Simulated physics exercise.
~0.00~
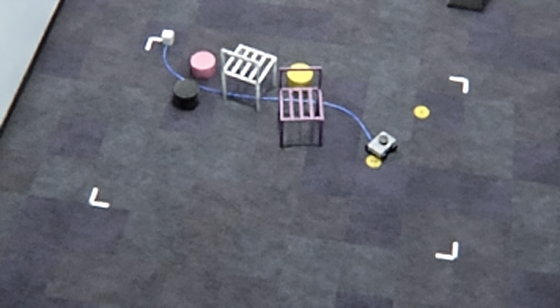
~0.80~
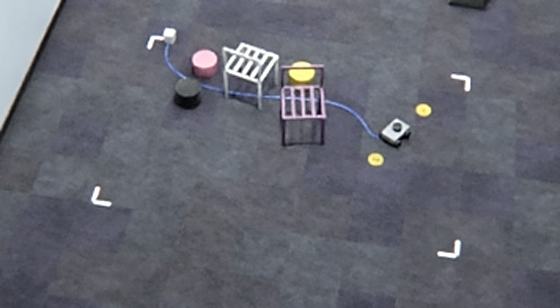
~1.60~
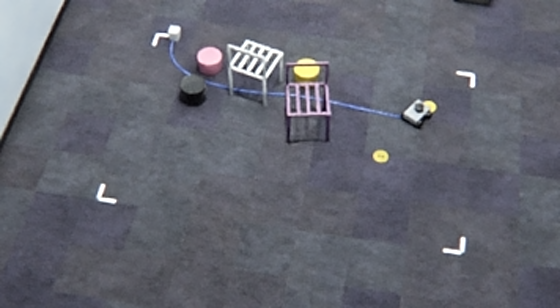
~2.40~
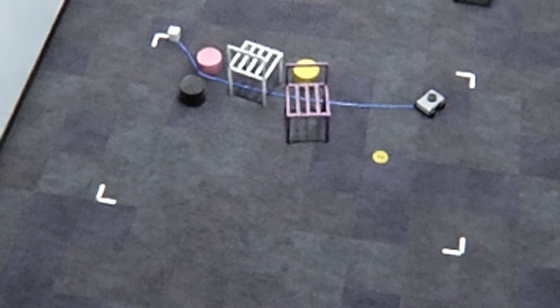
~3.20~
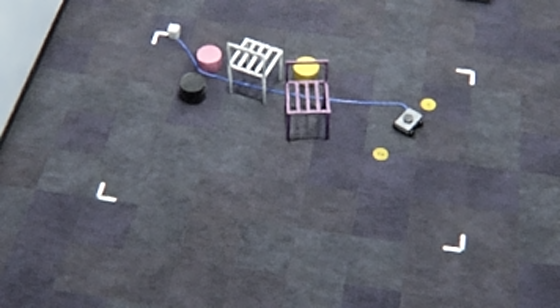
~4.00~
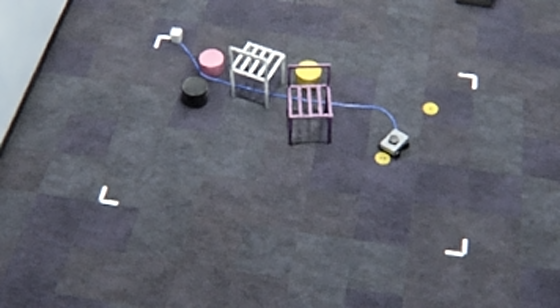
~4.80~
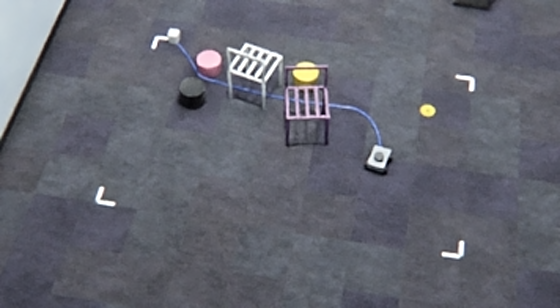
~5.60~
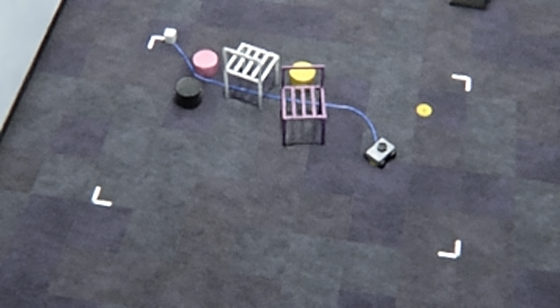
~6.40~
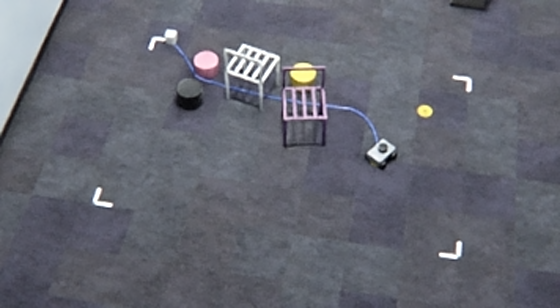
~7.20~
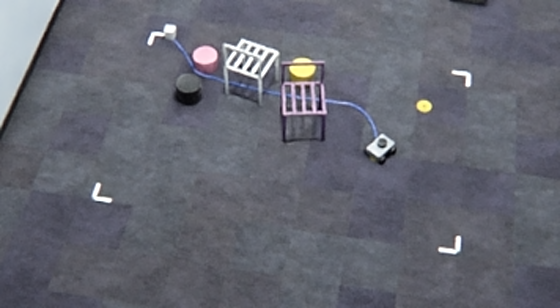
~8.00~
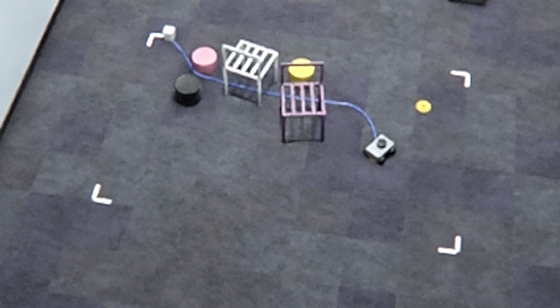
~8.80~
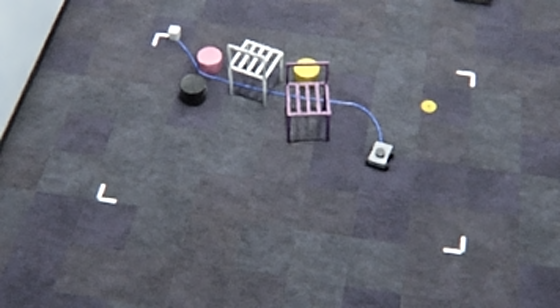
A dark carpeted hallway floor, marked with four white tape corners, is seen from above through a slightly swaying camera. A blue lead runs from a small white block at the upper left, past a pink tub and a black bin, and beneath a white chair and a purple chair near a yellow bucket, to a small cart. The cart moves up and right to the farther yellow dot, drawing the lead straighter. It then turns back down and left, reaches the nearer dot and stops over it, the lead curving behind, still attached to the block.
